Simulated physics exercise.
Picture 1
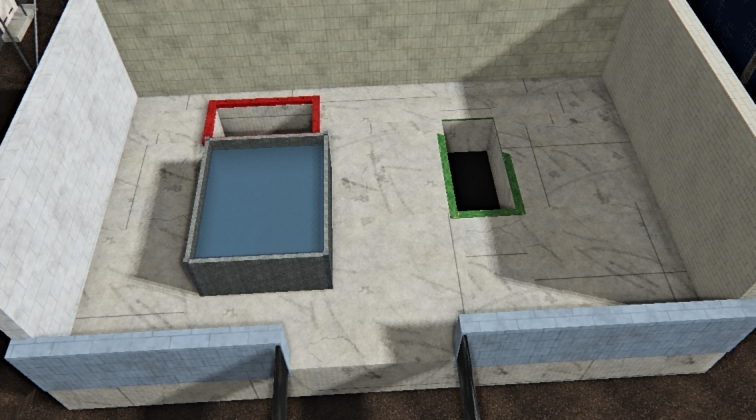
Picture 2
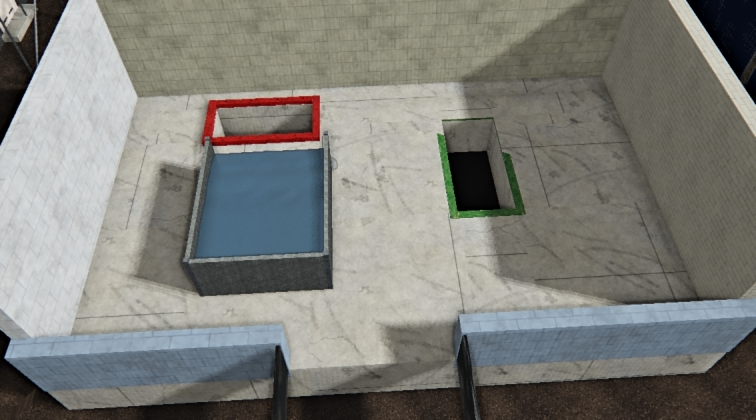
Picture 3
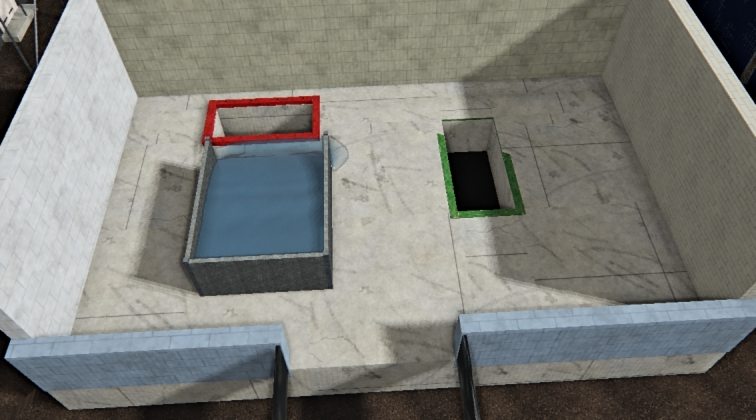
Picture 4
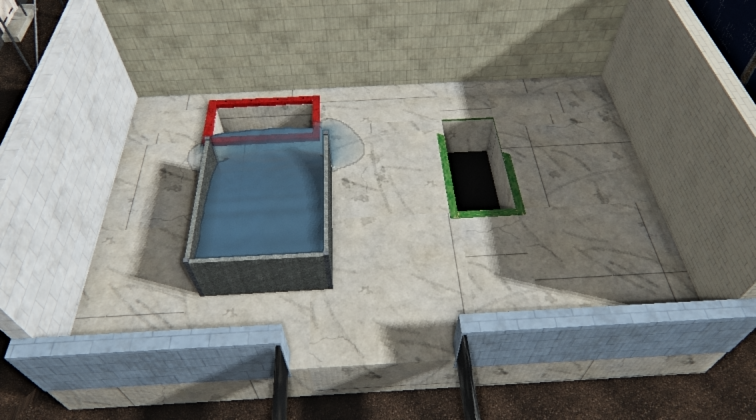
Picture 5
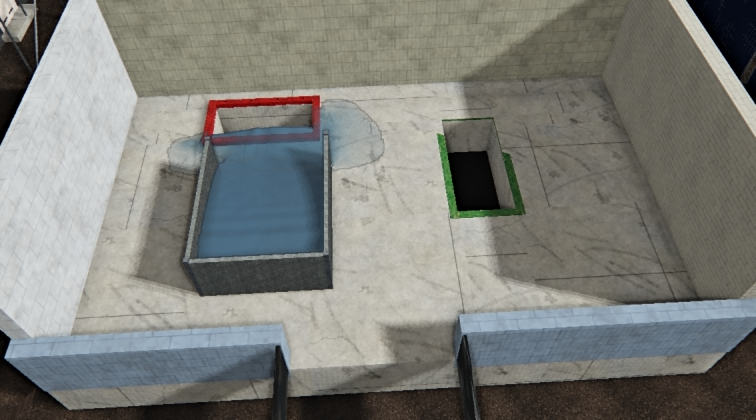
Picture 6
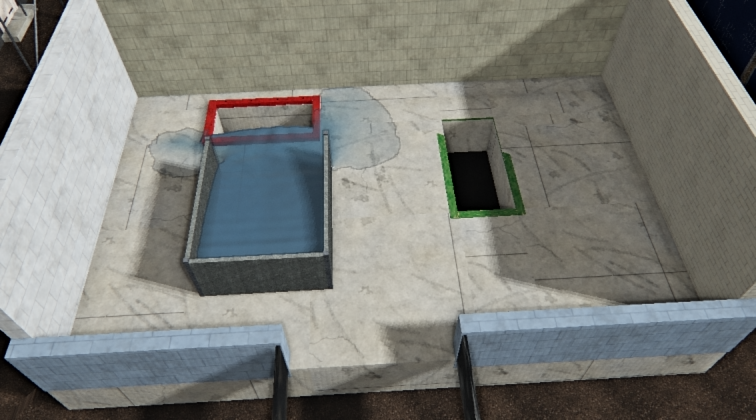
On a walled concrete slab, a grey tank of blue water stands whole and still beside a red-edged pit, with a green-edged pit to the right. The tank's far side opens and its water pours out, first spreading rightward, then to both sides around the red-edged pit.
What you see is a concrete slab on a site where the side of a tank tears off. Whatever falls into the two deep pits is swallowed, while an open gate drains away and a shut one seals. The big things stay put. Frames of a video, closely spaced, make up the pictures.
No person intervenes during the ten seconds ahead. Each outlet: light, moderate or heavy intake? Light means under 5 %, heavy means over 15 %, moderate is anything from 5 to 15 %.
Intake - gate: Light, green pit: Moderate, red pit: Heavy.
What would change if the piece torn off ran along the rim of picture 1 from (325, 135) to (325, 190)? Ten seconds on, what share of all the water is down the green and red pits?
Green 60 %, red 0 %.
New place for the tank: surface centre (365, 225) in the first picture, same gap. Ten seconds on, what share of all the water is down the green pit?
Green: About 25 %.
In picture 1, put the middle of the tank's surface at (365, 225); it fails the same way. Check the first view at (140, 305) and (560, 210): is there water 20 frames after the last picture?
I'd say the first one's left untouched and the second one's left untouched.
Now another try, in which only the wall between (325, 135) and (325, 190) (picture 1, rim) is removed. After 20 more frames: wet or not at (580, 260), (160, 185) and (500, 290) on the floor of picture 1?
In the order asked: Sodden, out of reach, sodden.
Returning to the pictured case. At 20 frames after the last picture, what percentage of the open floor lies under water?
I make it 40 per cent.
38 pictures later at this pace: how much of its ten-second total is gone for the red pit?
Share by then: About 100 in a hundred.
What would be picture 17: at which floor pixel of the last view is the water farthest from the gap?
Near (549, 84).
A moment on, water covers 20 % of the floor; the gate 0 %, the green pit 0 %, the red pit 22 %.
Next, water covers 25 % of the floor; the gate 0 %, the green pit 0 %, the red pit 35 %.
Then, water covers 40 % of the floor; the gate 0 %, the green pit 2 %, the red pit 41 %.
Later, water covers 60 % of the floor; the gate 0 %, the green pit 6 %, the red pit 43 %.
In the end, water covers 80 % of the floor; the gate 1 %, the green pit 10 %, the red pit 43 %.
